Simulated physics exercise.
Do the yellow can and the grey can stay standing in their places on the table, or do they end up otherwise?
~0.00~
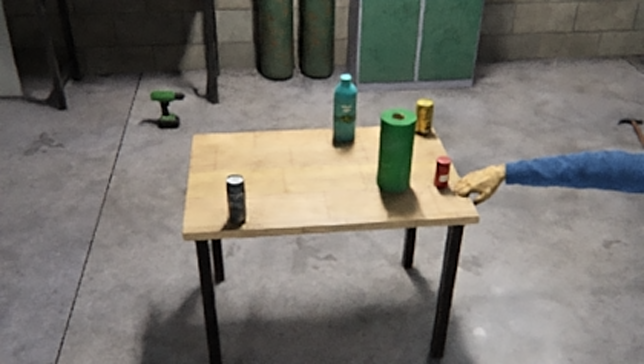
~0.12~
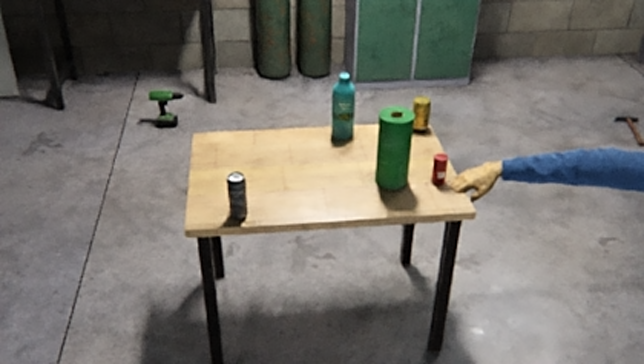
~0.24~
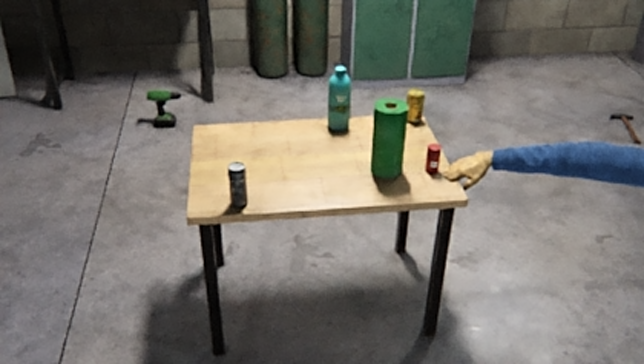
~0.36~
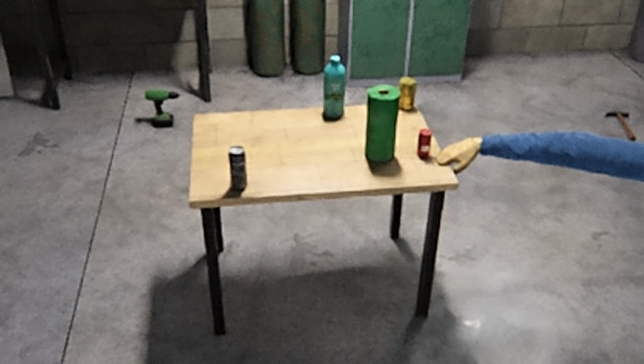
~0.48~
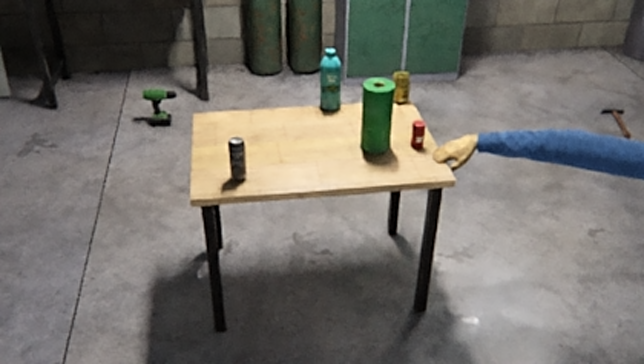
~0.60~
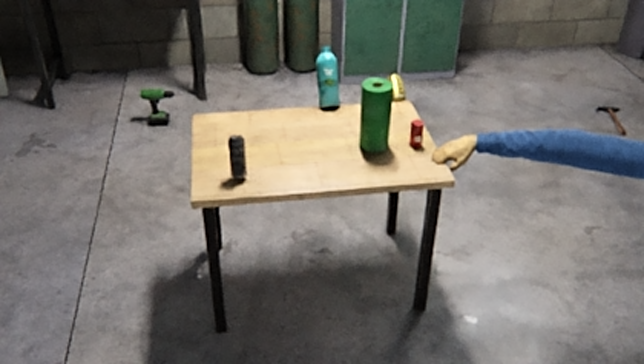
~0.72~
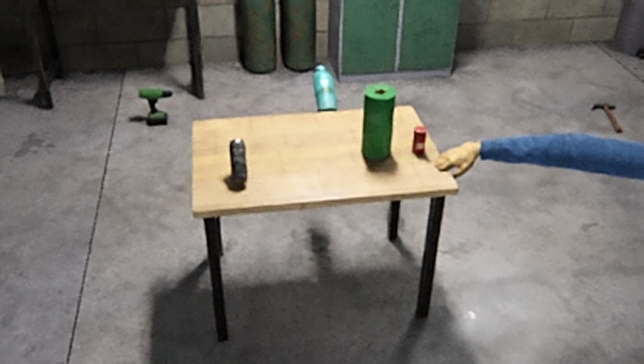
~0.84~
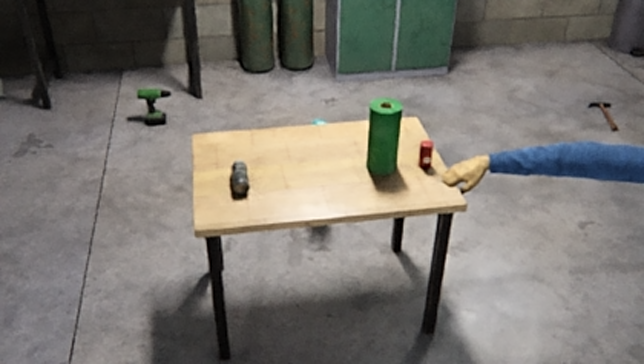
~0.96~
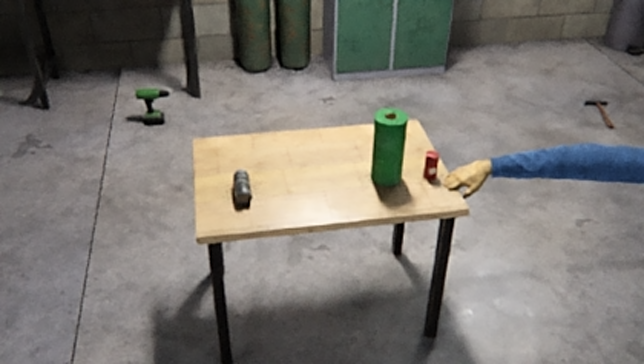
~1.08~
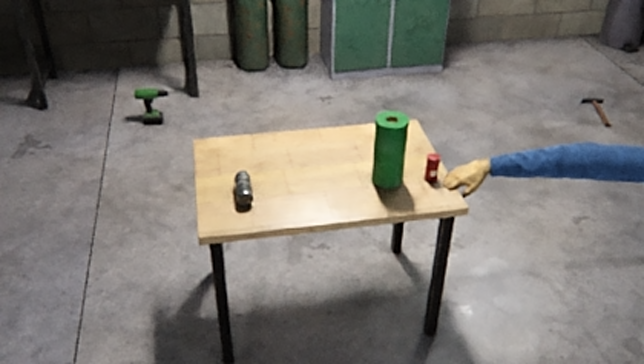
Neither stays standing in its place. The yellow can goes off the far side of the table, and the grey can ends up lying on its side on the tabletop.
Indoors, a gloved hand shifts a table away and back, toppling three containers, two off it.
